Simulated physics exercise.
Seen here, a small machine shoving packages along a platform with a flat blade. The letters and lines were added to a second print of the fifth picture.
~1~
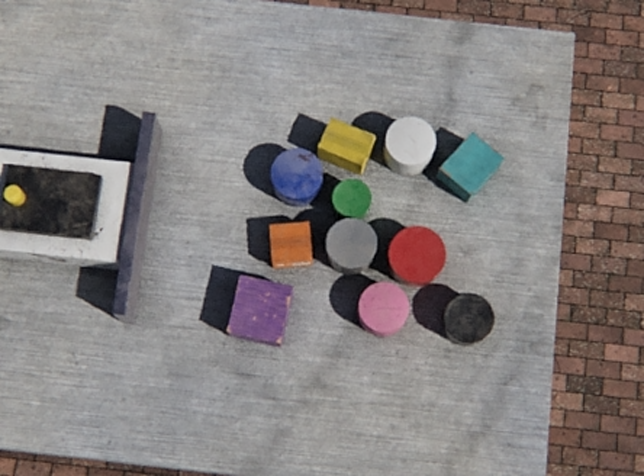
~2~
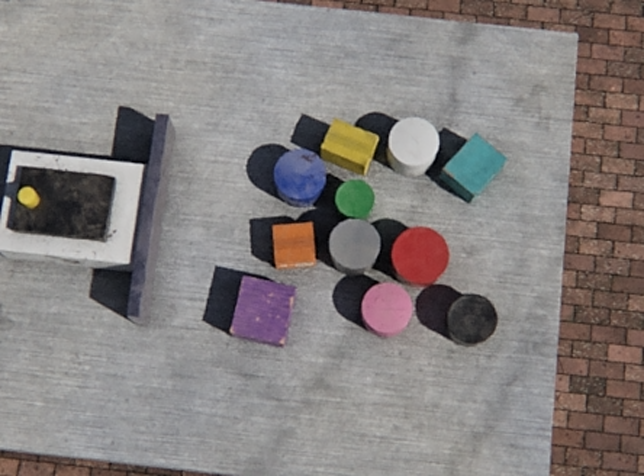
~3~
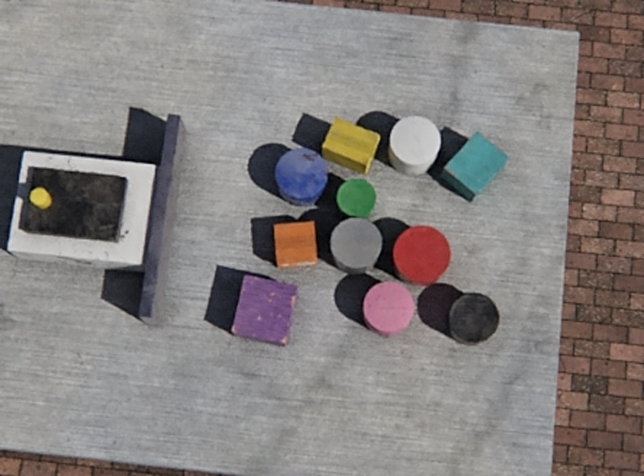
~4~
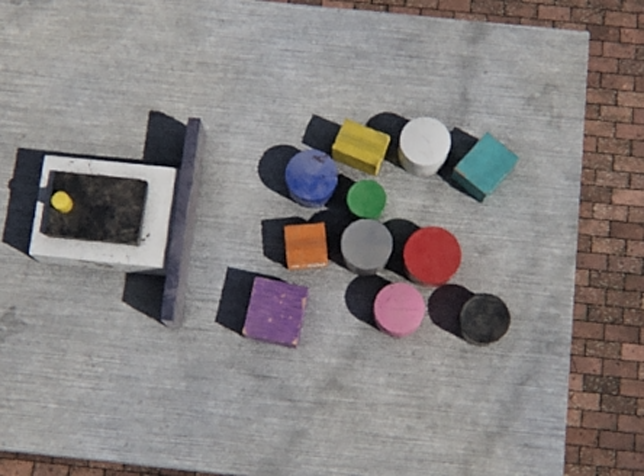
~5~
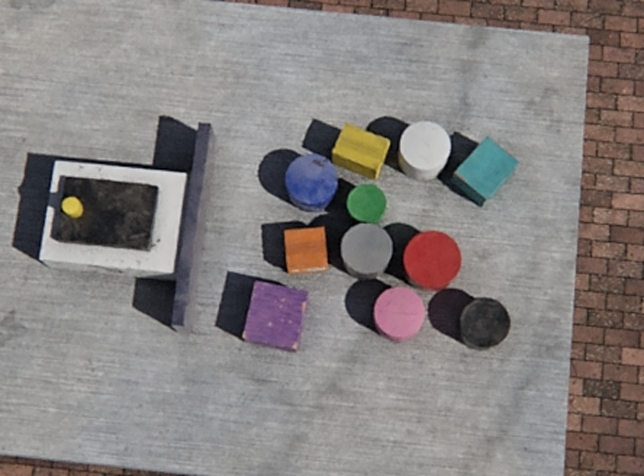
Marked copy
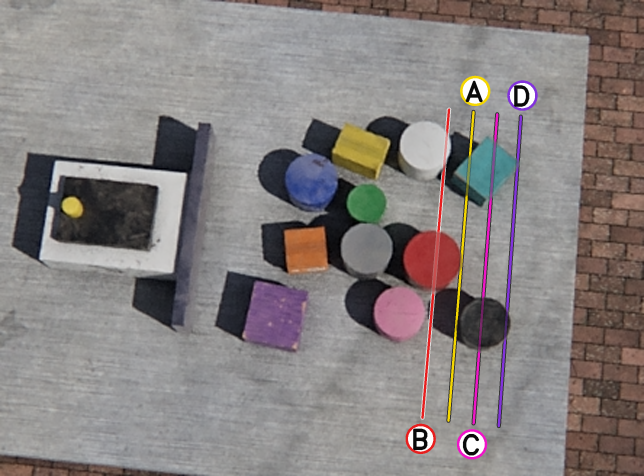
On a grey platform bordered by brick paving, a small white machine with a flat dark blade moves steadily right toward a cluster of colourful boxes and cylinders, narrowing the gap while the objects stay in the same arrangement.
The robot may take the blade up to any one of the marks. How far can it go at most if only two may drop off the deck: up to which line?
It can go as far as C.
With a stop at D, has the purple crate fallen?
No.
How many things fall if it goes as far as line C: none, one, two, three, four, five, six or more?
Two.
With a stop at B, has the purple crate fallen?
No.
On the marked copy, A at (461, 262); B at (436, 259); C at (486, 264); D at (510, 267).
Taking C. A third of the way, robot (221, 225); purple crate (324, 322); blue canister (337, 187).
Two thirds of the way, robot (326, 236); black pail (530, 331); red pail (526, 275).
When it is over, robot (409, 244); red pail over the edge; black pail over the edge; two fallen.
As for the rest, A is within the limit but short; B is within the limit but short; D drops five.
